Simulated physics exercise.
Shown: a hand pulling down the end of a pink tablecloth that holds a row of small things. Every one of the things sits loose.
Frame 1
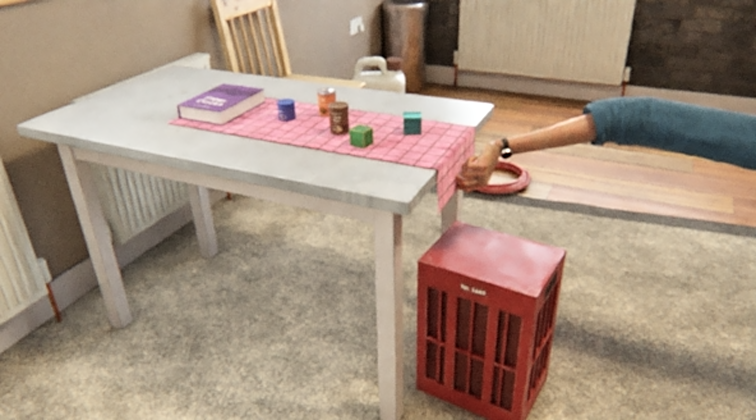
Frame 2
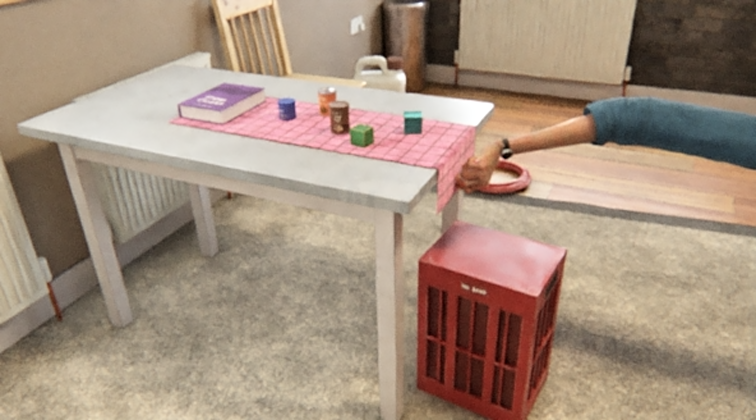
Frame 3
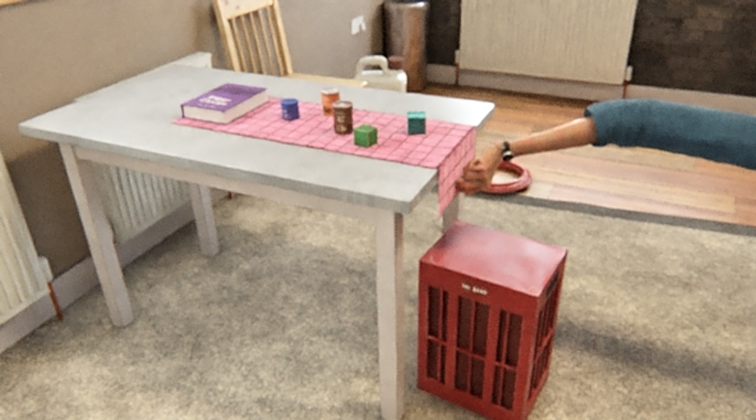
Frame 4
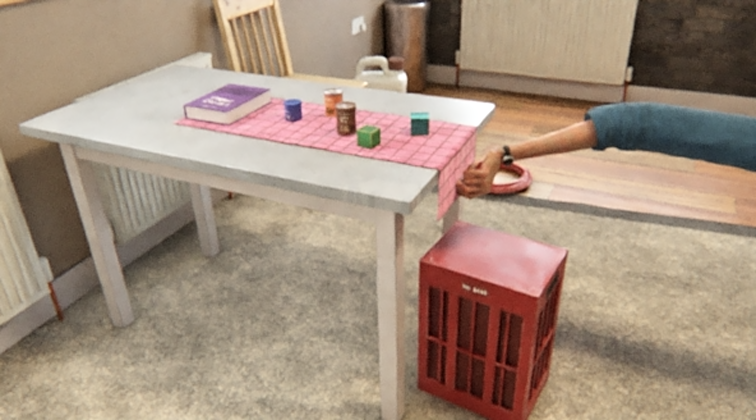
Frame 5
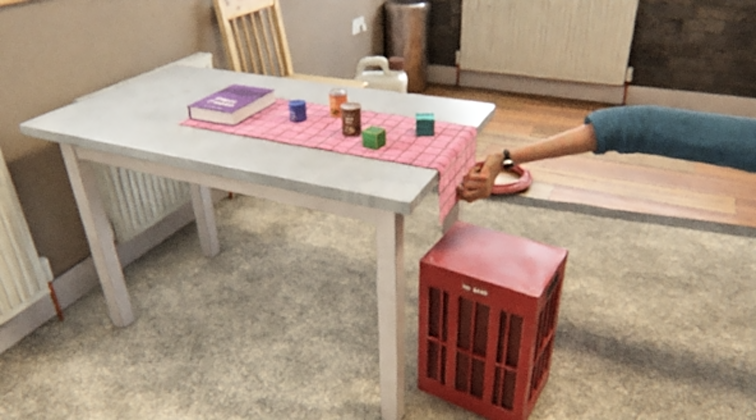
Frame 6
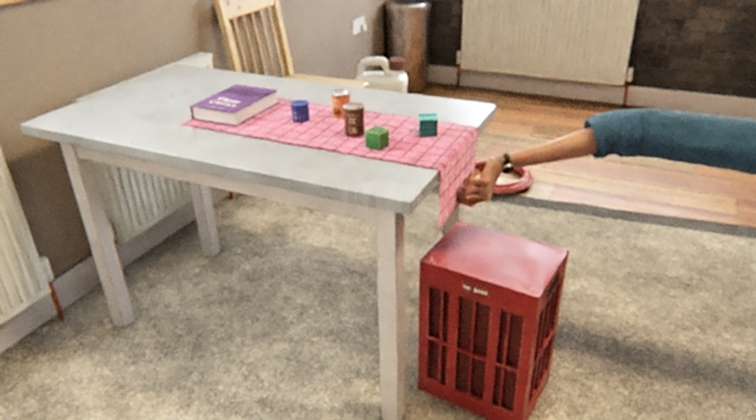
A hand gripped the hanging end of a pink tablecloth and slowly pulled it down a little, and the small cubes, cans, blue pot and purple book slid slightly to the right across the table.
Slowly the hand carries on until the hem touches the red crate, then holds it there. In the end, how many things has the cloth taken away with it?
The cloth has taken away one thing.
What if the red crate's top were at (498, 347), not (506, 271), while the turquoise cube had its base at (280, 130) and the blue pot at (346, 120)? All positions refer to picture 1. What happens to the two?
First the turquoise cube: It is still up there. Then the blue pot: It ends off the top.
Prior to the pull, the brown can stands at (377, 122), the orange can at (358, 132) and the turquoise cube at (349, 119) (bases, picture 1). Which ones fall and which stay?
Here's the result: The brown can remains in place, the orange can remains in place and the turquoise cube remains in place.
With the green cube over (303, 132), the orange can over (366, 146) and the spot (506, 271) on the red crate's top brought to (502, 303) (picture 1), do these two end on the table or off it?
As for the green cube, it stays in place; as for the orange can, it leaves the top.
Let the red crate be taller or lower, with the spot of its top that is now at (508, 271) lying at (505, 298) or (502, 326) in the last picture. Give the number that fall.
Then 2 and 3.
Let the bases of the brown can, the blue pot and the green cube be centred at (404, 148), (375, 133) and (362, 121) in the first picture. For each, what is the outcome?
Brown can dropped, blue pot kept, green cube kept.
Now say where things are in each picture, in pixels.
In the first picture, hem (437, 216); turquoise cube (412, 115); green cube (361, 128); brown can (338, 105); orange can (326, 91); blue pot (286, 101); top of the crate (506, 271).
In the second picture, hem (437, 216); turquoise cube (413, 114).
In the third picture, hem (439, 219); green cube (365, 128).
In the fourth picture, hem (437, 222); brown can (346, 105); top of the crate (507, 271).
In the fifth picture, hem (440, 227); orange can (338, 92).
In the sixth picture, hem (439, 230); turquoise cube (428, 116); green cube (377, 130); brown can (354, 106); orange can (341, 92); blue pot (300, 103).
Early on, hem on the crate; turquoise cube gone.
Finally, hem on the crate; turquoise cube gone. The answer is one.
